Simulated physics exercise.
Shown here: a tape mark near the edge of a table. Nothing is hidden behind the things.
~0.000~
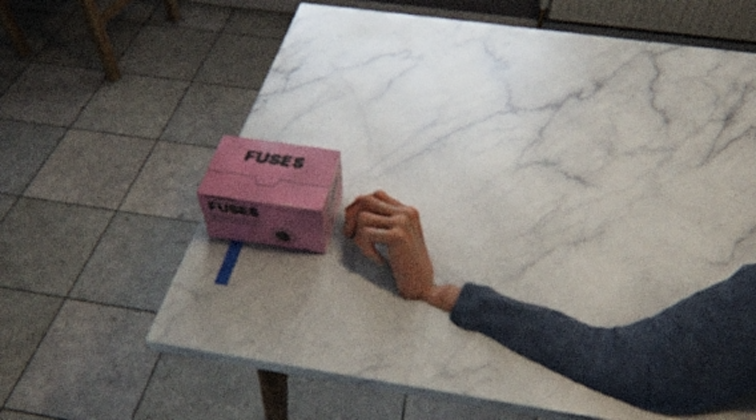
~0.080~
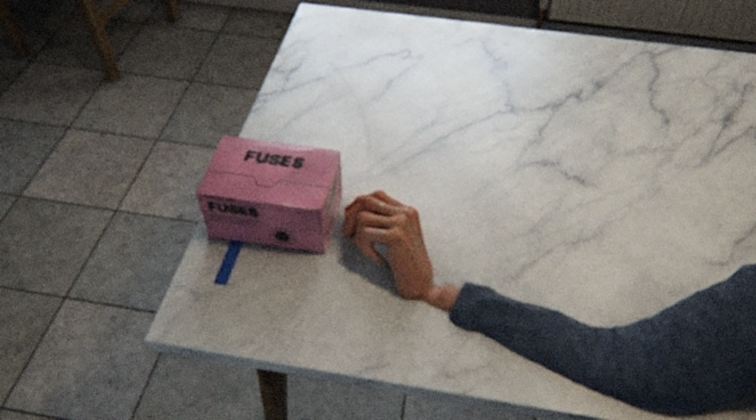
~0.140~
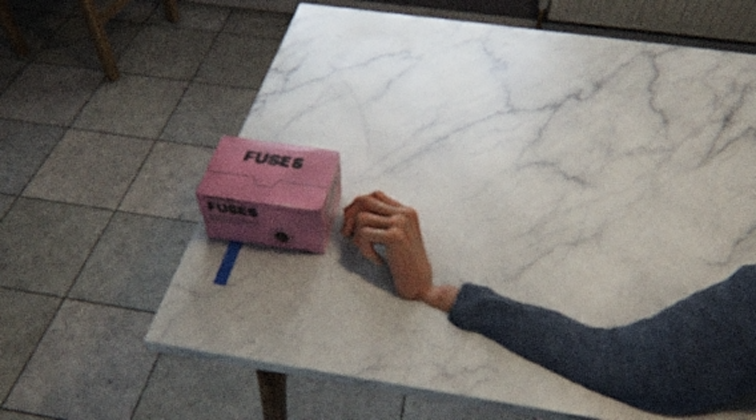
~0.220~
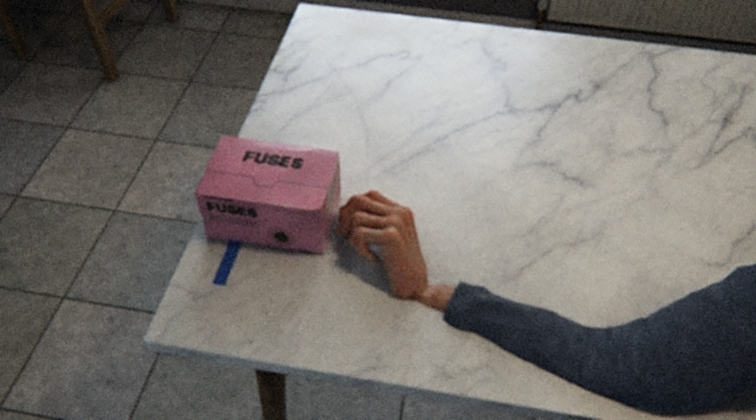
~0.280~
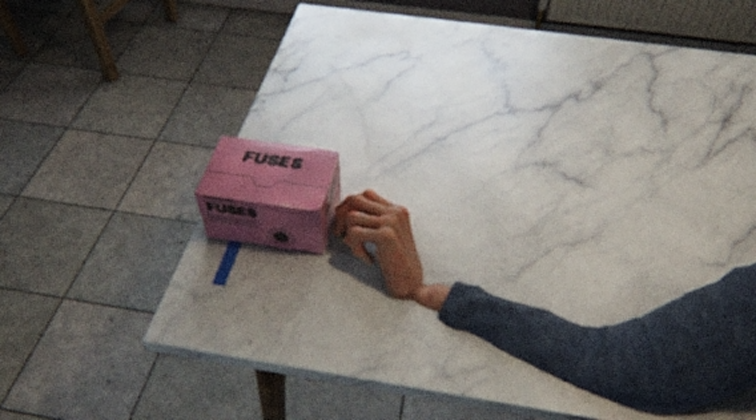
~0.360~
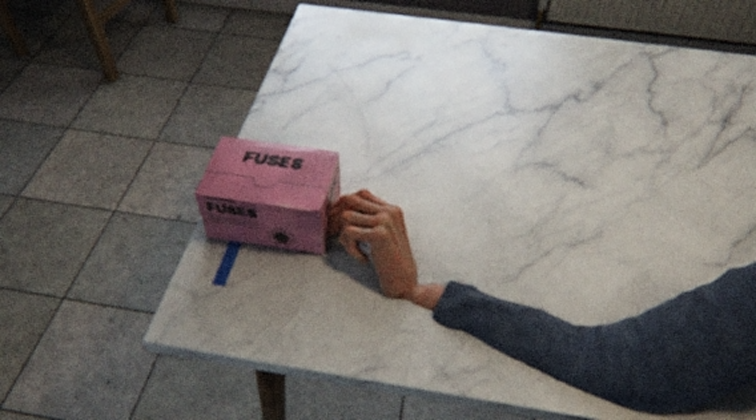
The clip opens on a pink box labeled for fuses, sitting beside a strip of blue tape near the edge of a marble-patterned table, with a curled hand just to its right. The hand and its dark-sleeved arm inch slightly left until the fingers are against the box, which stays practically still.
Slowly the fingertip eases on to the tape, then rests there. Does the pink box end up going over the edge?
It quits the table.
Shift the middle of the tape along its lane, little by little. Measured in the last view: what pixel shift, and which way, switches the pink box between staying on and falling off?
20 pixels right, about.
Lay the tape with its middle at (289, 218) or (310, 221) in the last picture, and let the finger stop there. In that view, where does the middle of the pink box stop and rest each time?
I'd expect it to end near (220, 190) and near (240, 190), respectively.
By 1.90 s, pink box tilted by 55° near (167, 200).
By 2.16 s, pink box dropping near (199, 369).
When it is over (2.4 s), the pink box falls off the table.
